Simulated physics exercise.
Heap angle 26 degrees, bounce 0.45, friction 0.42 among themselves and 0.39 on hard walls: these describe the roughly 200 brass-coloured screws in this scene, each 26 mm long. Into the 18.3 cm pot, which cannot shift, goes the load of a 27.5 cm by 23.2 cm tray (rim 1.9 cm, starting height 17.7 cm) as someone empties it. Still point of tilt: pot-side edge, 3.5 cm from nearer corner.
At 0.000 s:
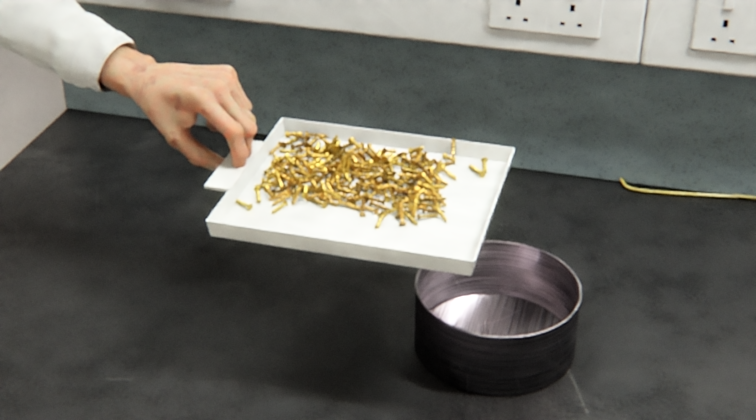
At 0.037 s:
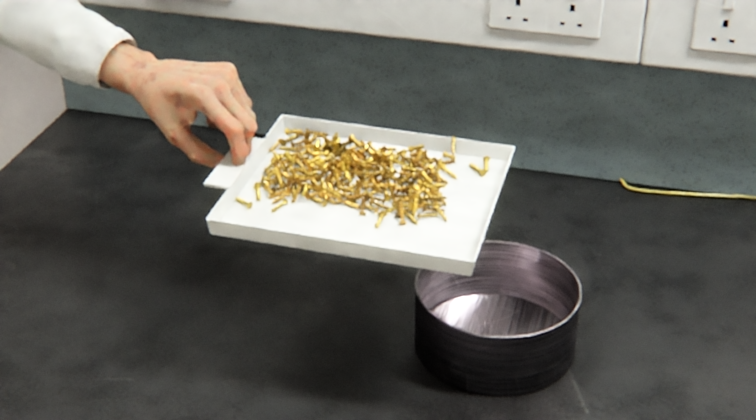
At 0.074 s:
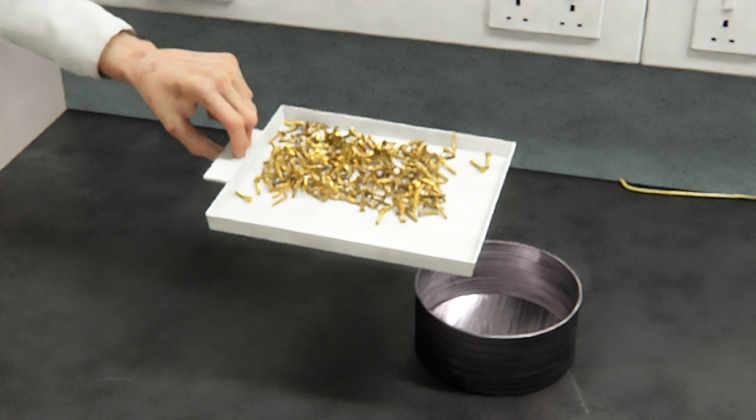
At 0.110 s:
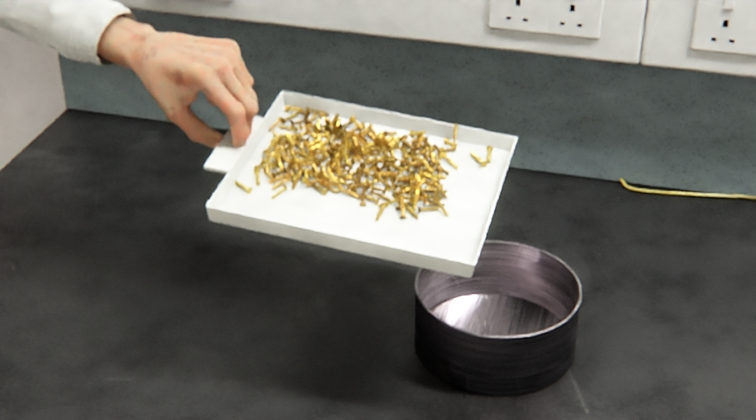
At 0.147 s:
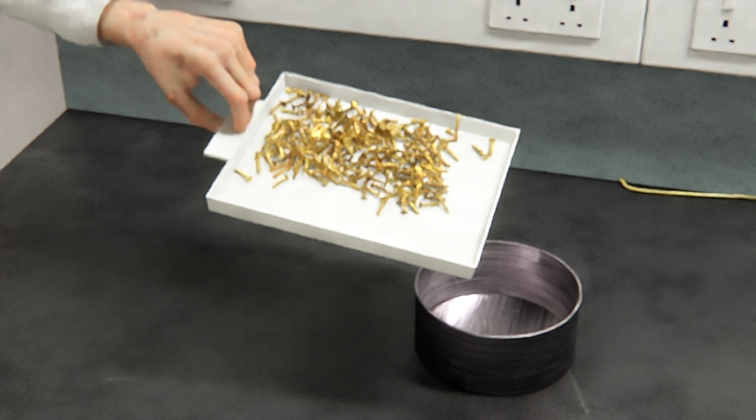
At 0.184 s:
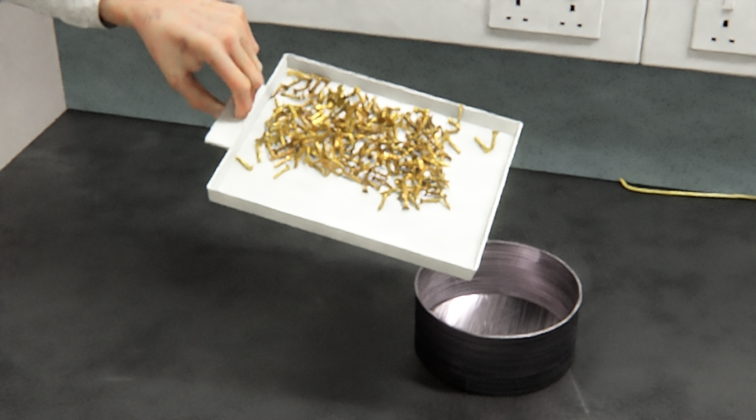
On a dark worktop against a grey-blue splashback with white wall sockets above, the view looks down at an angle from the front. A hand in a white sleeve at upper left holds a white tray heaped with brass-coloured screws, above and left of an empty dark round pot. The hand gradually tilts the tray, its far side rising, while the screws stay heaped and the camera remains still.
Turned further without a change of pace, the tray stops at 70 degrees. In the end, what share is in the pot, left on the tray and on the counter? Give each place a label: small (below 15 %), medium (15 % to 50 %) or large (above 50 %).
Shares by place: Pot small, tray small, counter large.
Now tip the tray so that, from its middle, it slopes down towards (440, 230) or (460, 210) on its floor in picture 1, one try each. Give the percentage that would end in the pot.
Approximately 10 percent, then 40 percent.
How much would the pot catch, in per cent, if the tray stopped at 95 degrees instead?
Estimate: Roughly 0 percent.
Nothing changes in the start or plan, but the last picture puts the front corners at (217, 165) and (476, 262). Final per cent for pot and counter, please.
The pot gets 20 and the counter 65.
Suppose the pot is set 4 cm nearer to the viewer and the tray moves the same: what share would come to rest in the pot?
10 per cent.
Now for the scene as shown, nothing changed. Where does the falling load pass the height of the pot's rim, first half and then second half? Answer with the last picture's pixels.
Early: About (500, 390); late: About (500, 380).
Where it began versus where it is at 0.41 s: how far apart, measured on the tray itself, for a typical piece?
By then it sits near 2 cm from where it began.
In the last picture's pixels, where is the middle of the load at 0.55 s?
Approximately (442, 189) in the last picture.
Then, at 0.41 s, tilt 44 degrees; the tray holds 100 %, the pot 0 %.
Then, at 0.55 s, tilt 61 degrees; the tray holds 100 %, the pot 0 %.
After 0.83 s, tilt 70 degrees; the tray holds 15 %, the pot 0 %.
In the end, at 2.0 s, pot 0 %, tray 5 %, counter 95 %.
